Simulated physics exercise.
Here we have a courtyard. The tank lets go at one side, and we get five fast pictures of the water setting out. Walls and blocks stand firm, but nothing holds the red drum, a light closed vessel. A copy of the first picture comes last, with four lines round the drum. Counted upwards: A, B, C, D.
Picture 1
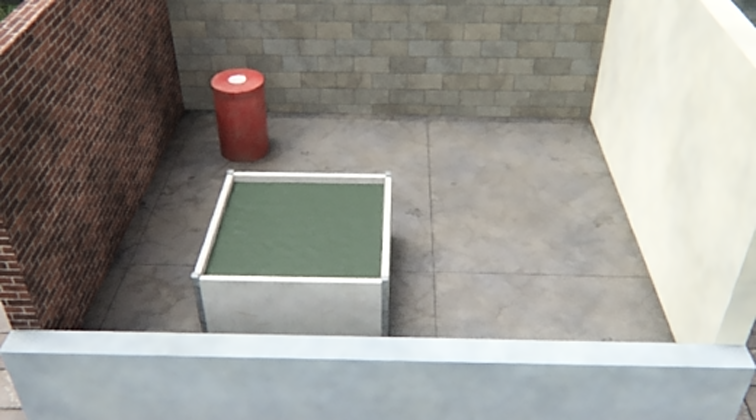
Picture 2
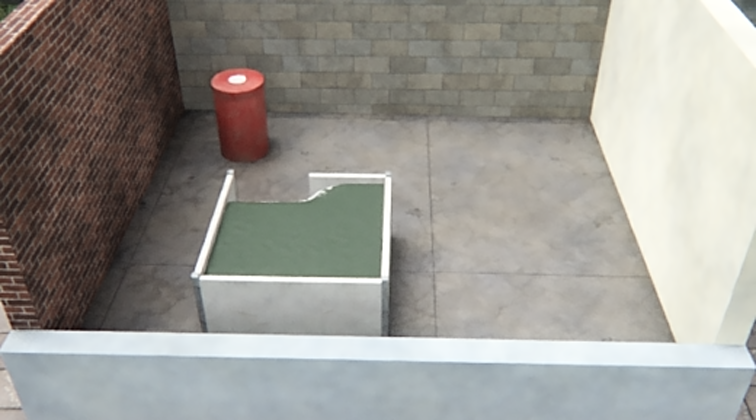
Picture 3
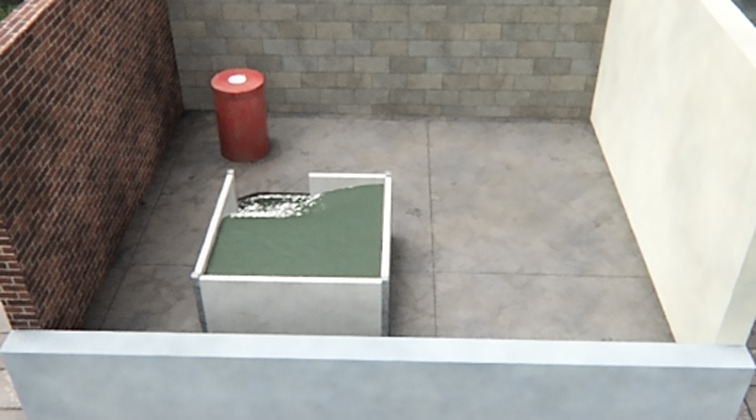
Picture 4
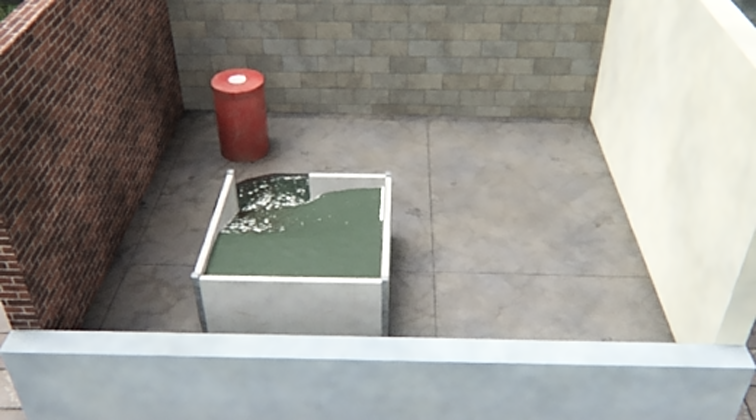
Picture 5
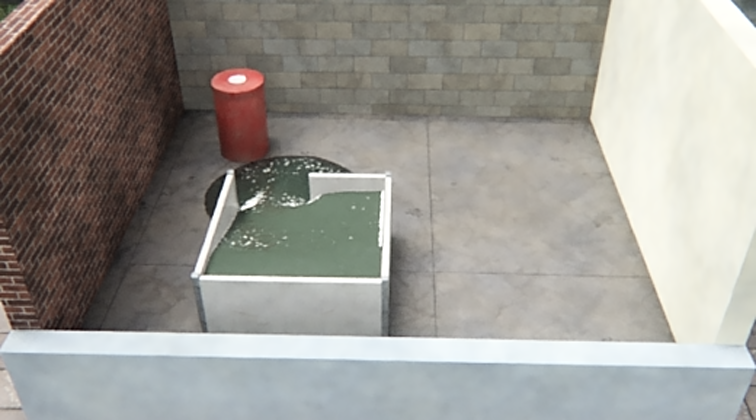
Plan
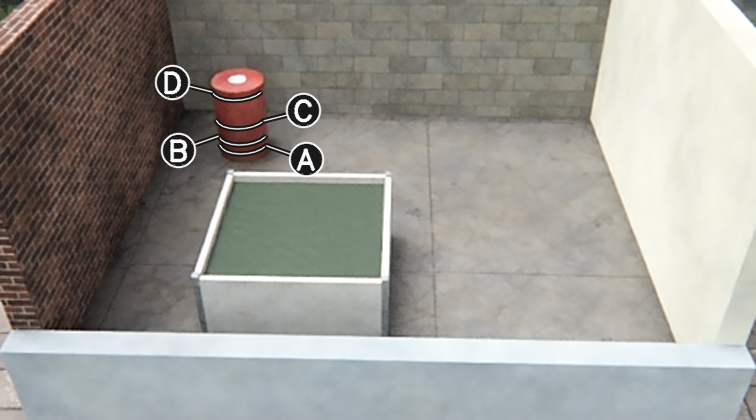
A square white-walled tank of dark green water stood full in a walled courtyard, then a gap opened in its back wall and water poured out, spreading over the concrete near the red drum.
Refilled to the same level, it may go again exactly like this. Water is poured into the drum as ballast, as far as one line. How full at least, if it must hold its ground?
The limit is C.
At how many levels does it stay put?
Two of the four.
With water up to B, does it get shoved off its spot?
Yes.
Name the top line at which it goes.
Line B.
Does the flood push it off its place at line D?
No, that is safe.
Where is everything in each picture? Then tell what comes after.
Lid of the red drum at (237, 80); tank full, its middle at (301, 229), in the first frame.
Water covers 2 % of the ground, mostly out of sight from here, in the second frame.
Water covers 3 % of the ground, mostly out of sight from here, in the third frame.
In the fourth frame, 6 % of the ground under water, its edge towards the drum at (225, 208).
Lid of the red drum at (237, 80); 9 % of the ground under water, its edge towards the drum at (269, 161), in the fifth frame.
In white, A at (240, 154); B at (239, 145); C at (237, 129); D at (233, 100); from the bottom up A, B, C, D.
With A, it is pushed about its own width away.
With B, it is pushed about half its own width away.
With C, it does not move.
With D, it does not move.
